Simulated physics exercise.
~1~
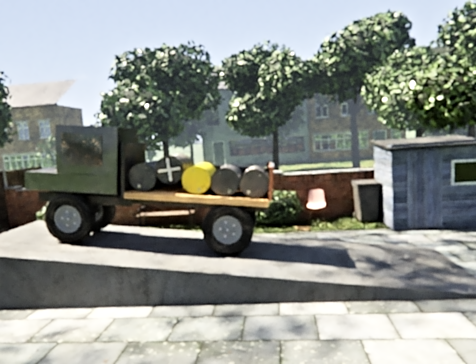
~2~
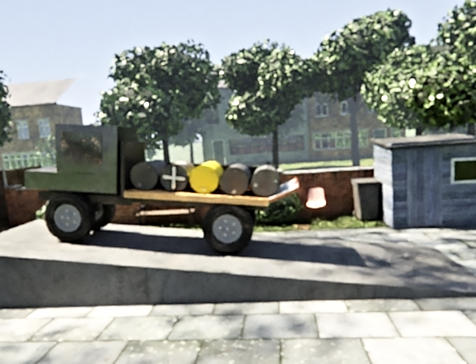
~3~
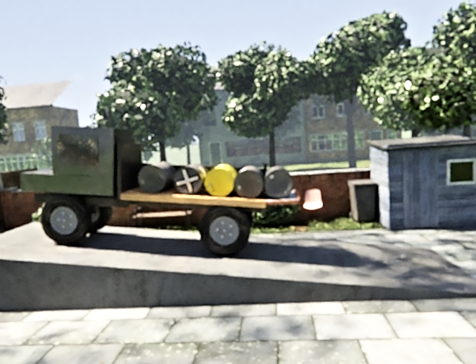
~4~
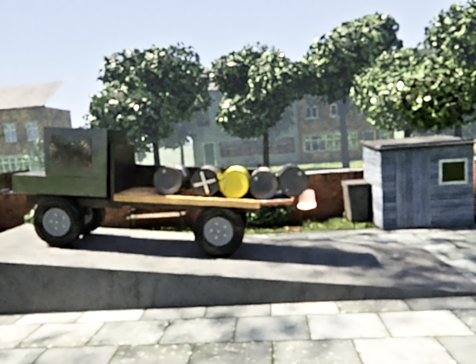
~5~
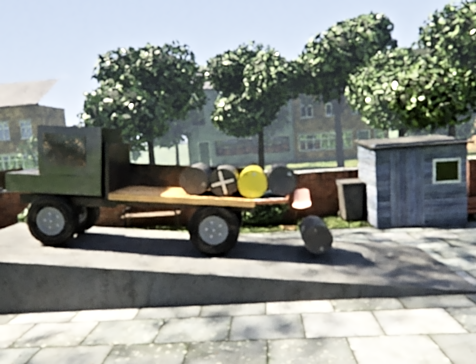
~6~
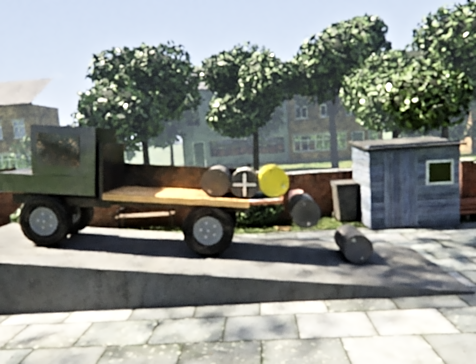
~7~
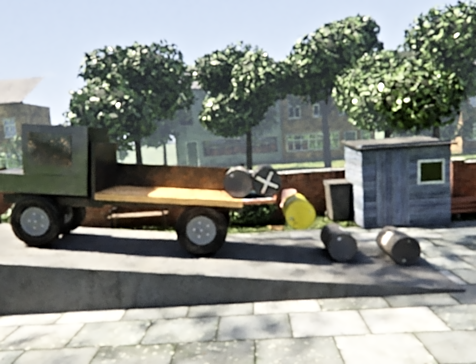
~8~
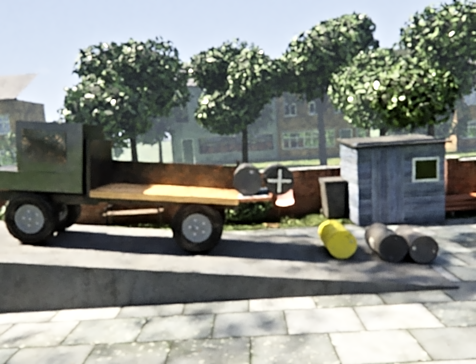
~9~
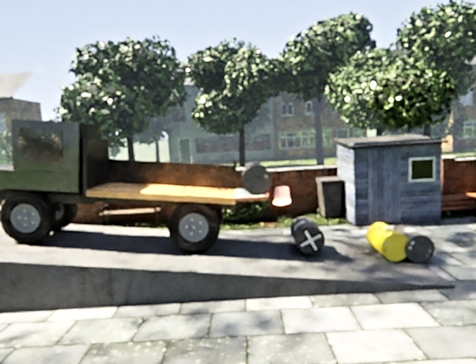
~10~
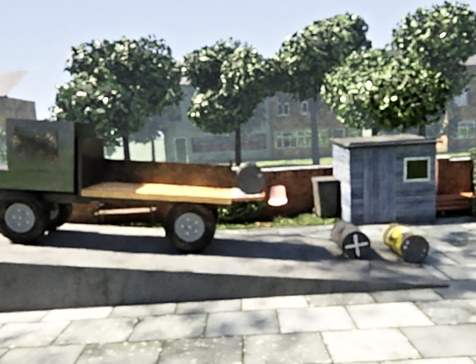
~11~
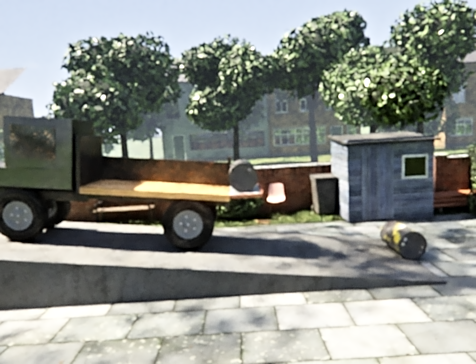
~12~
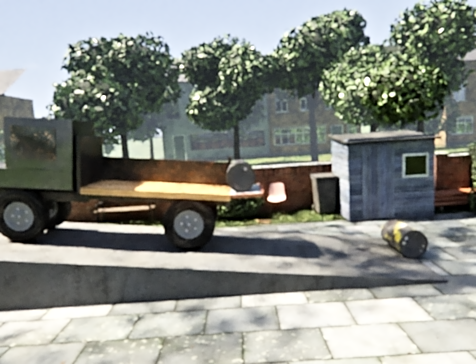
Barrels, one of them yellow, rolled right along the bed of a truck parked on a ramp as its tailgate dropped, and they tumbled off one after another onto the ground, until just one was left resting near the end of the lowered gate.
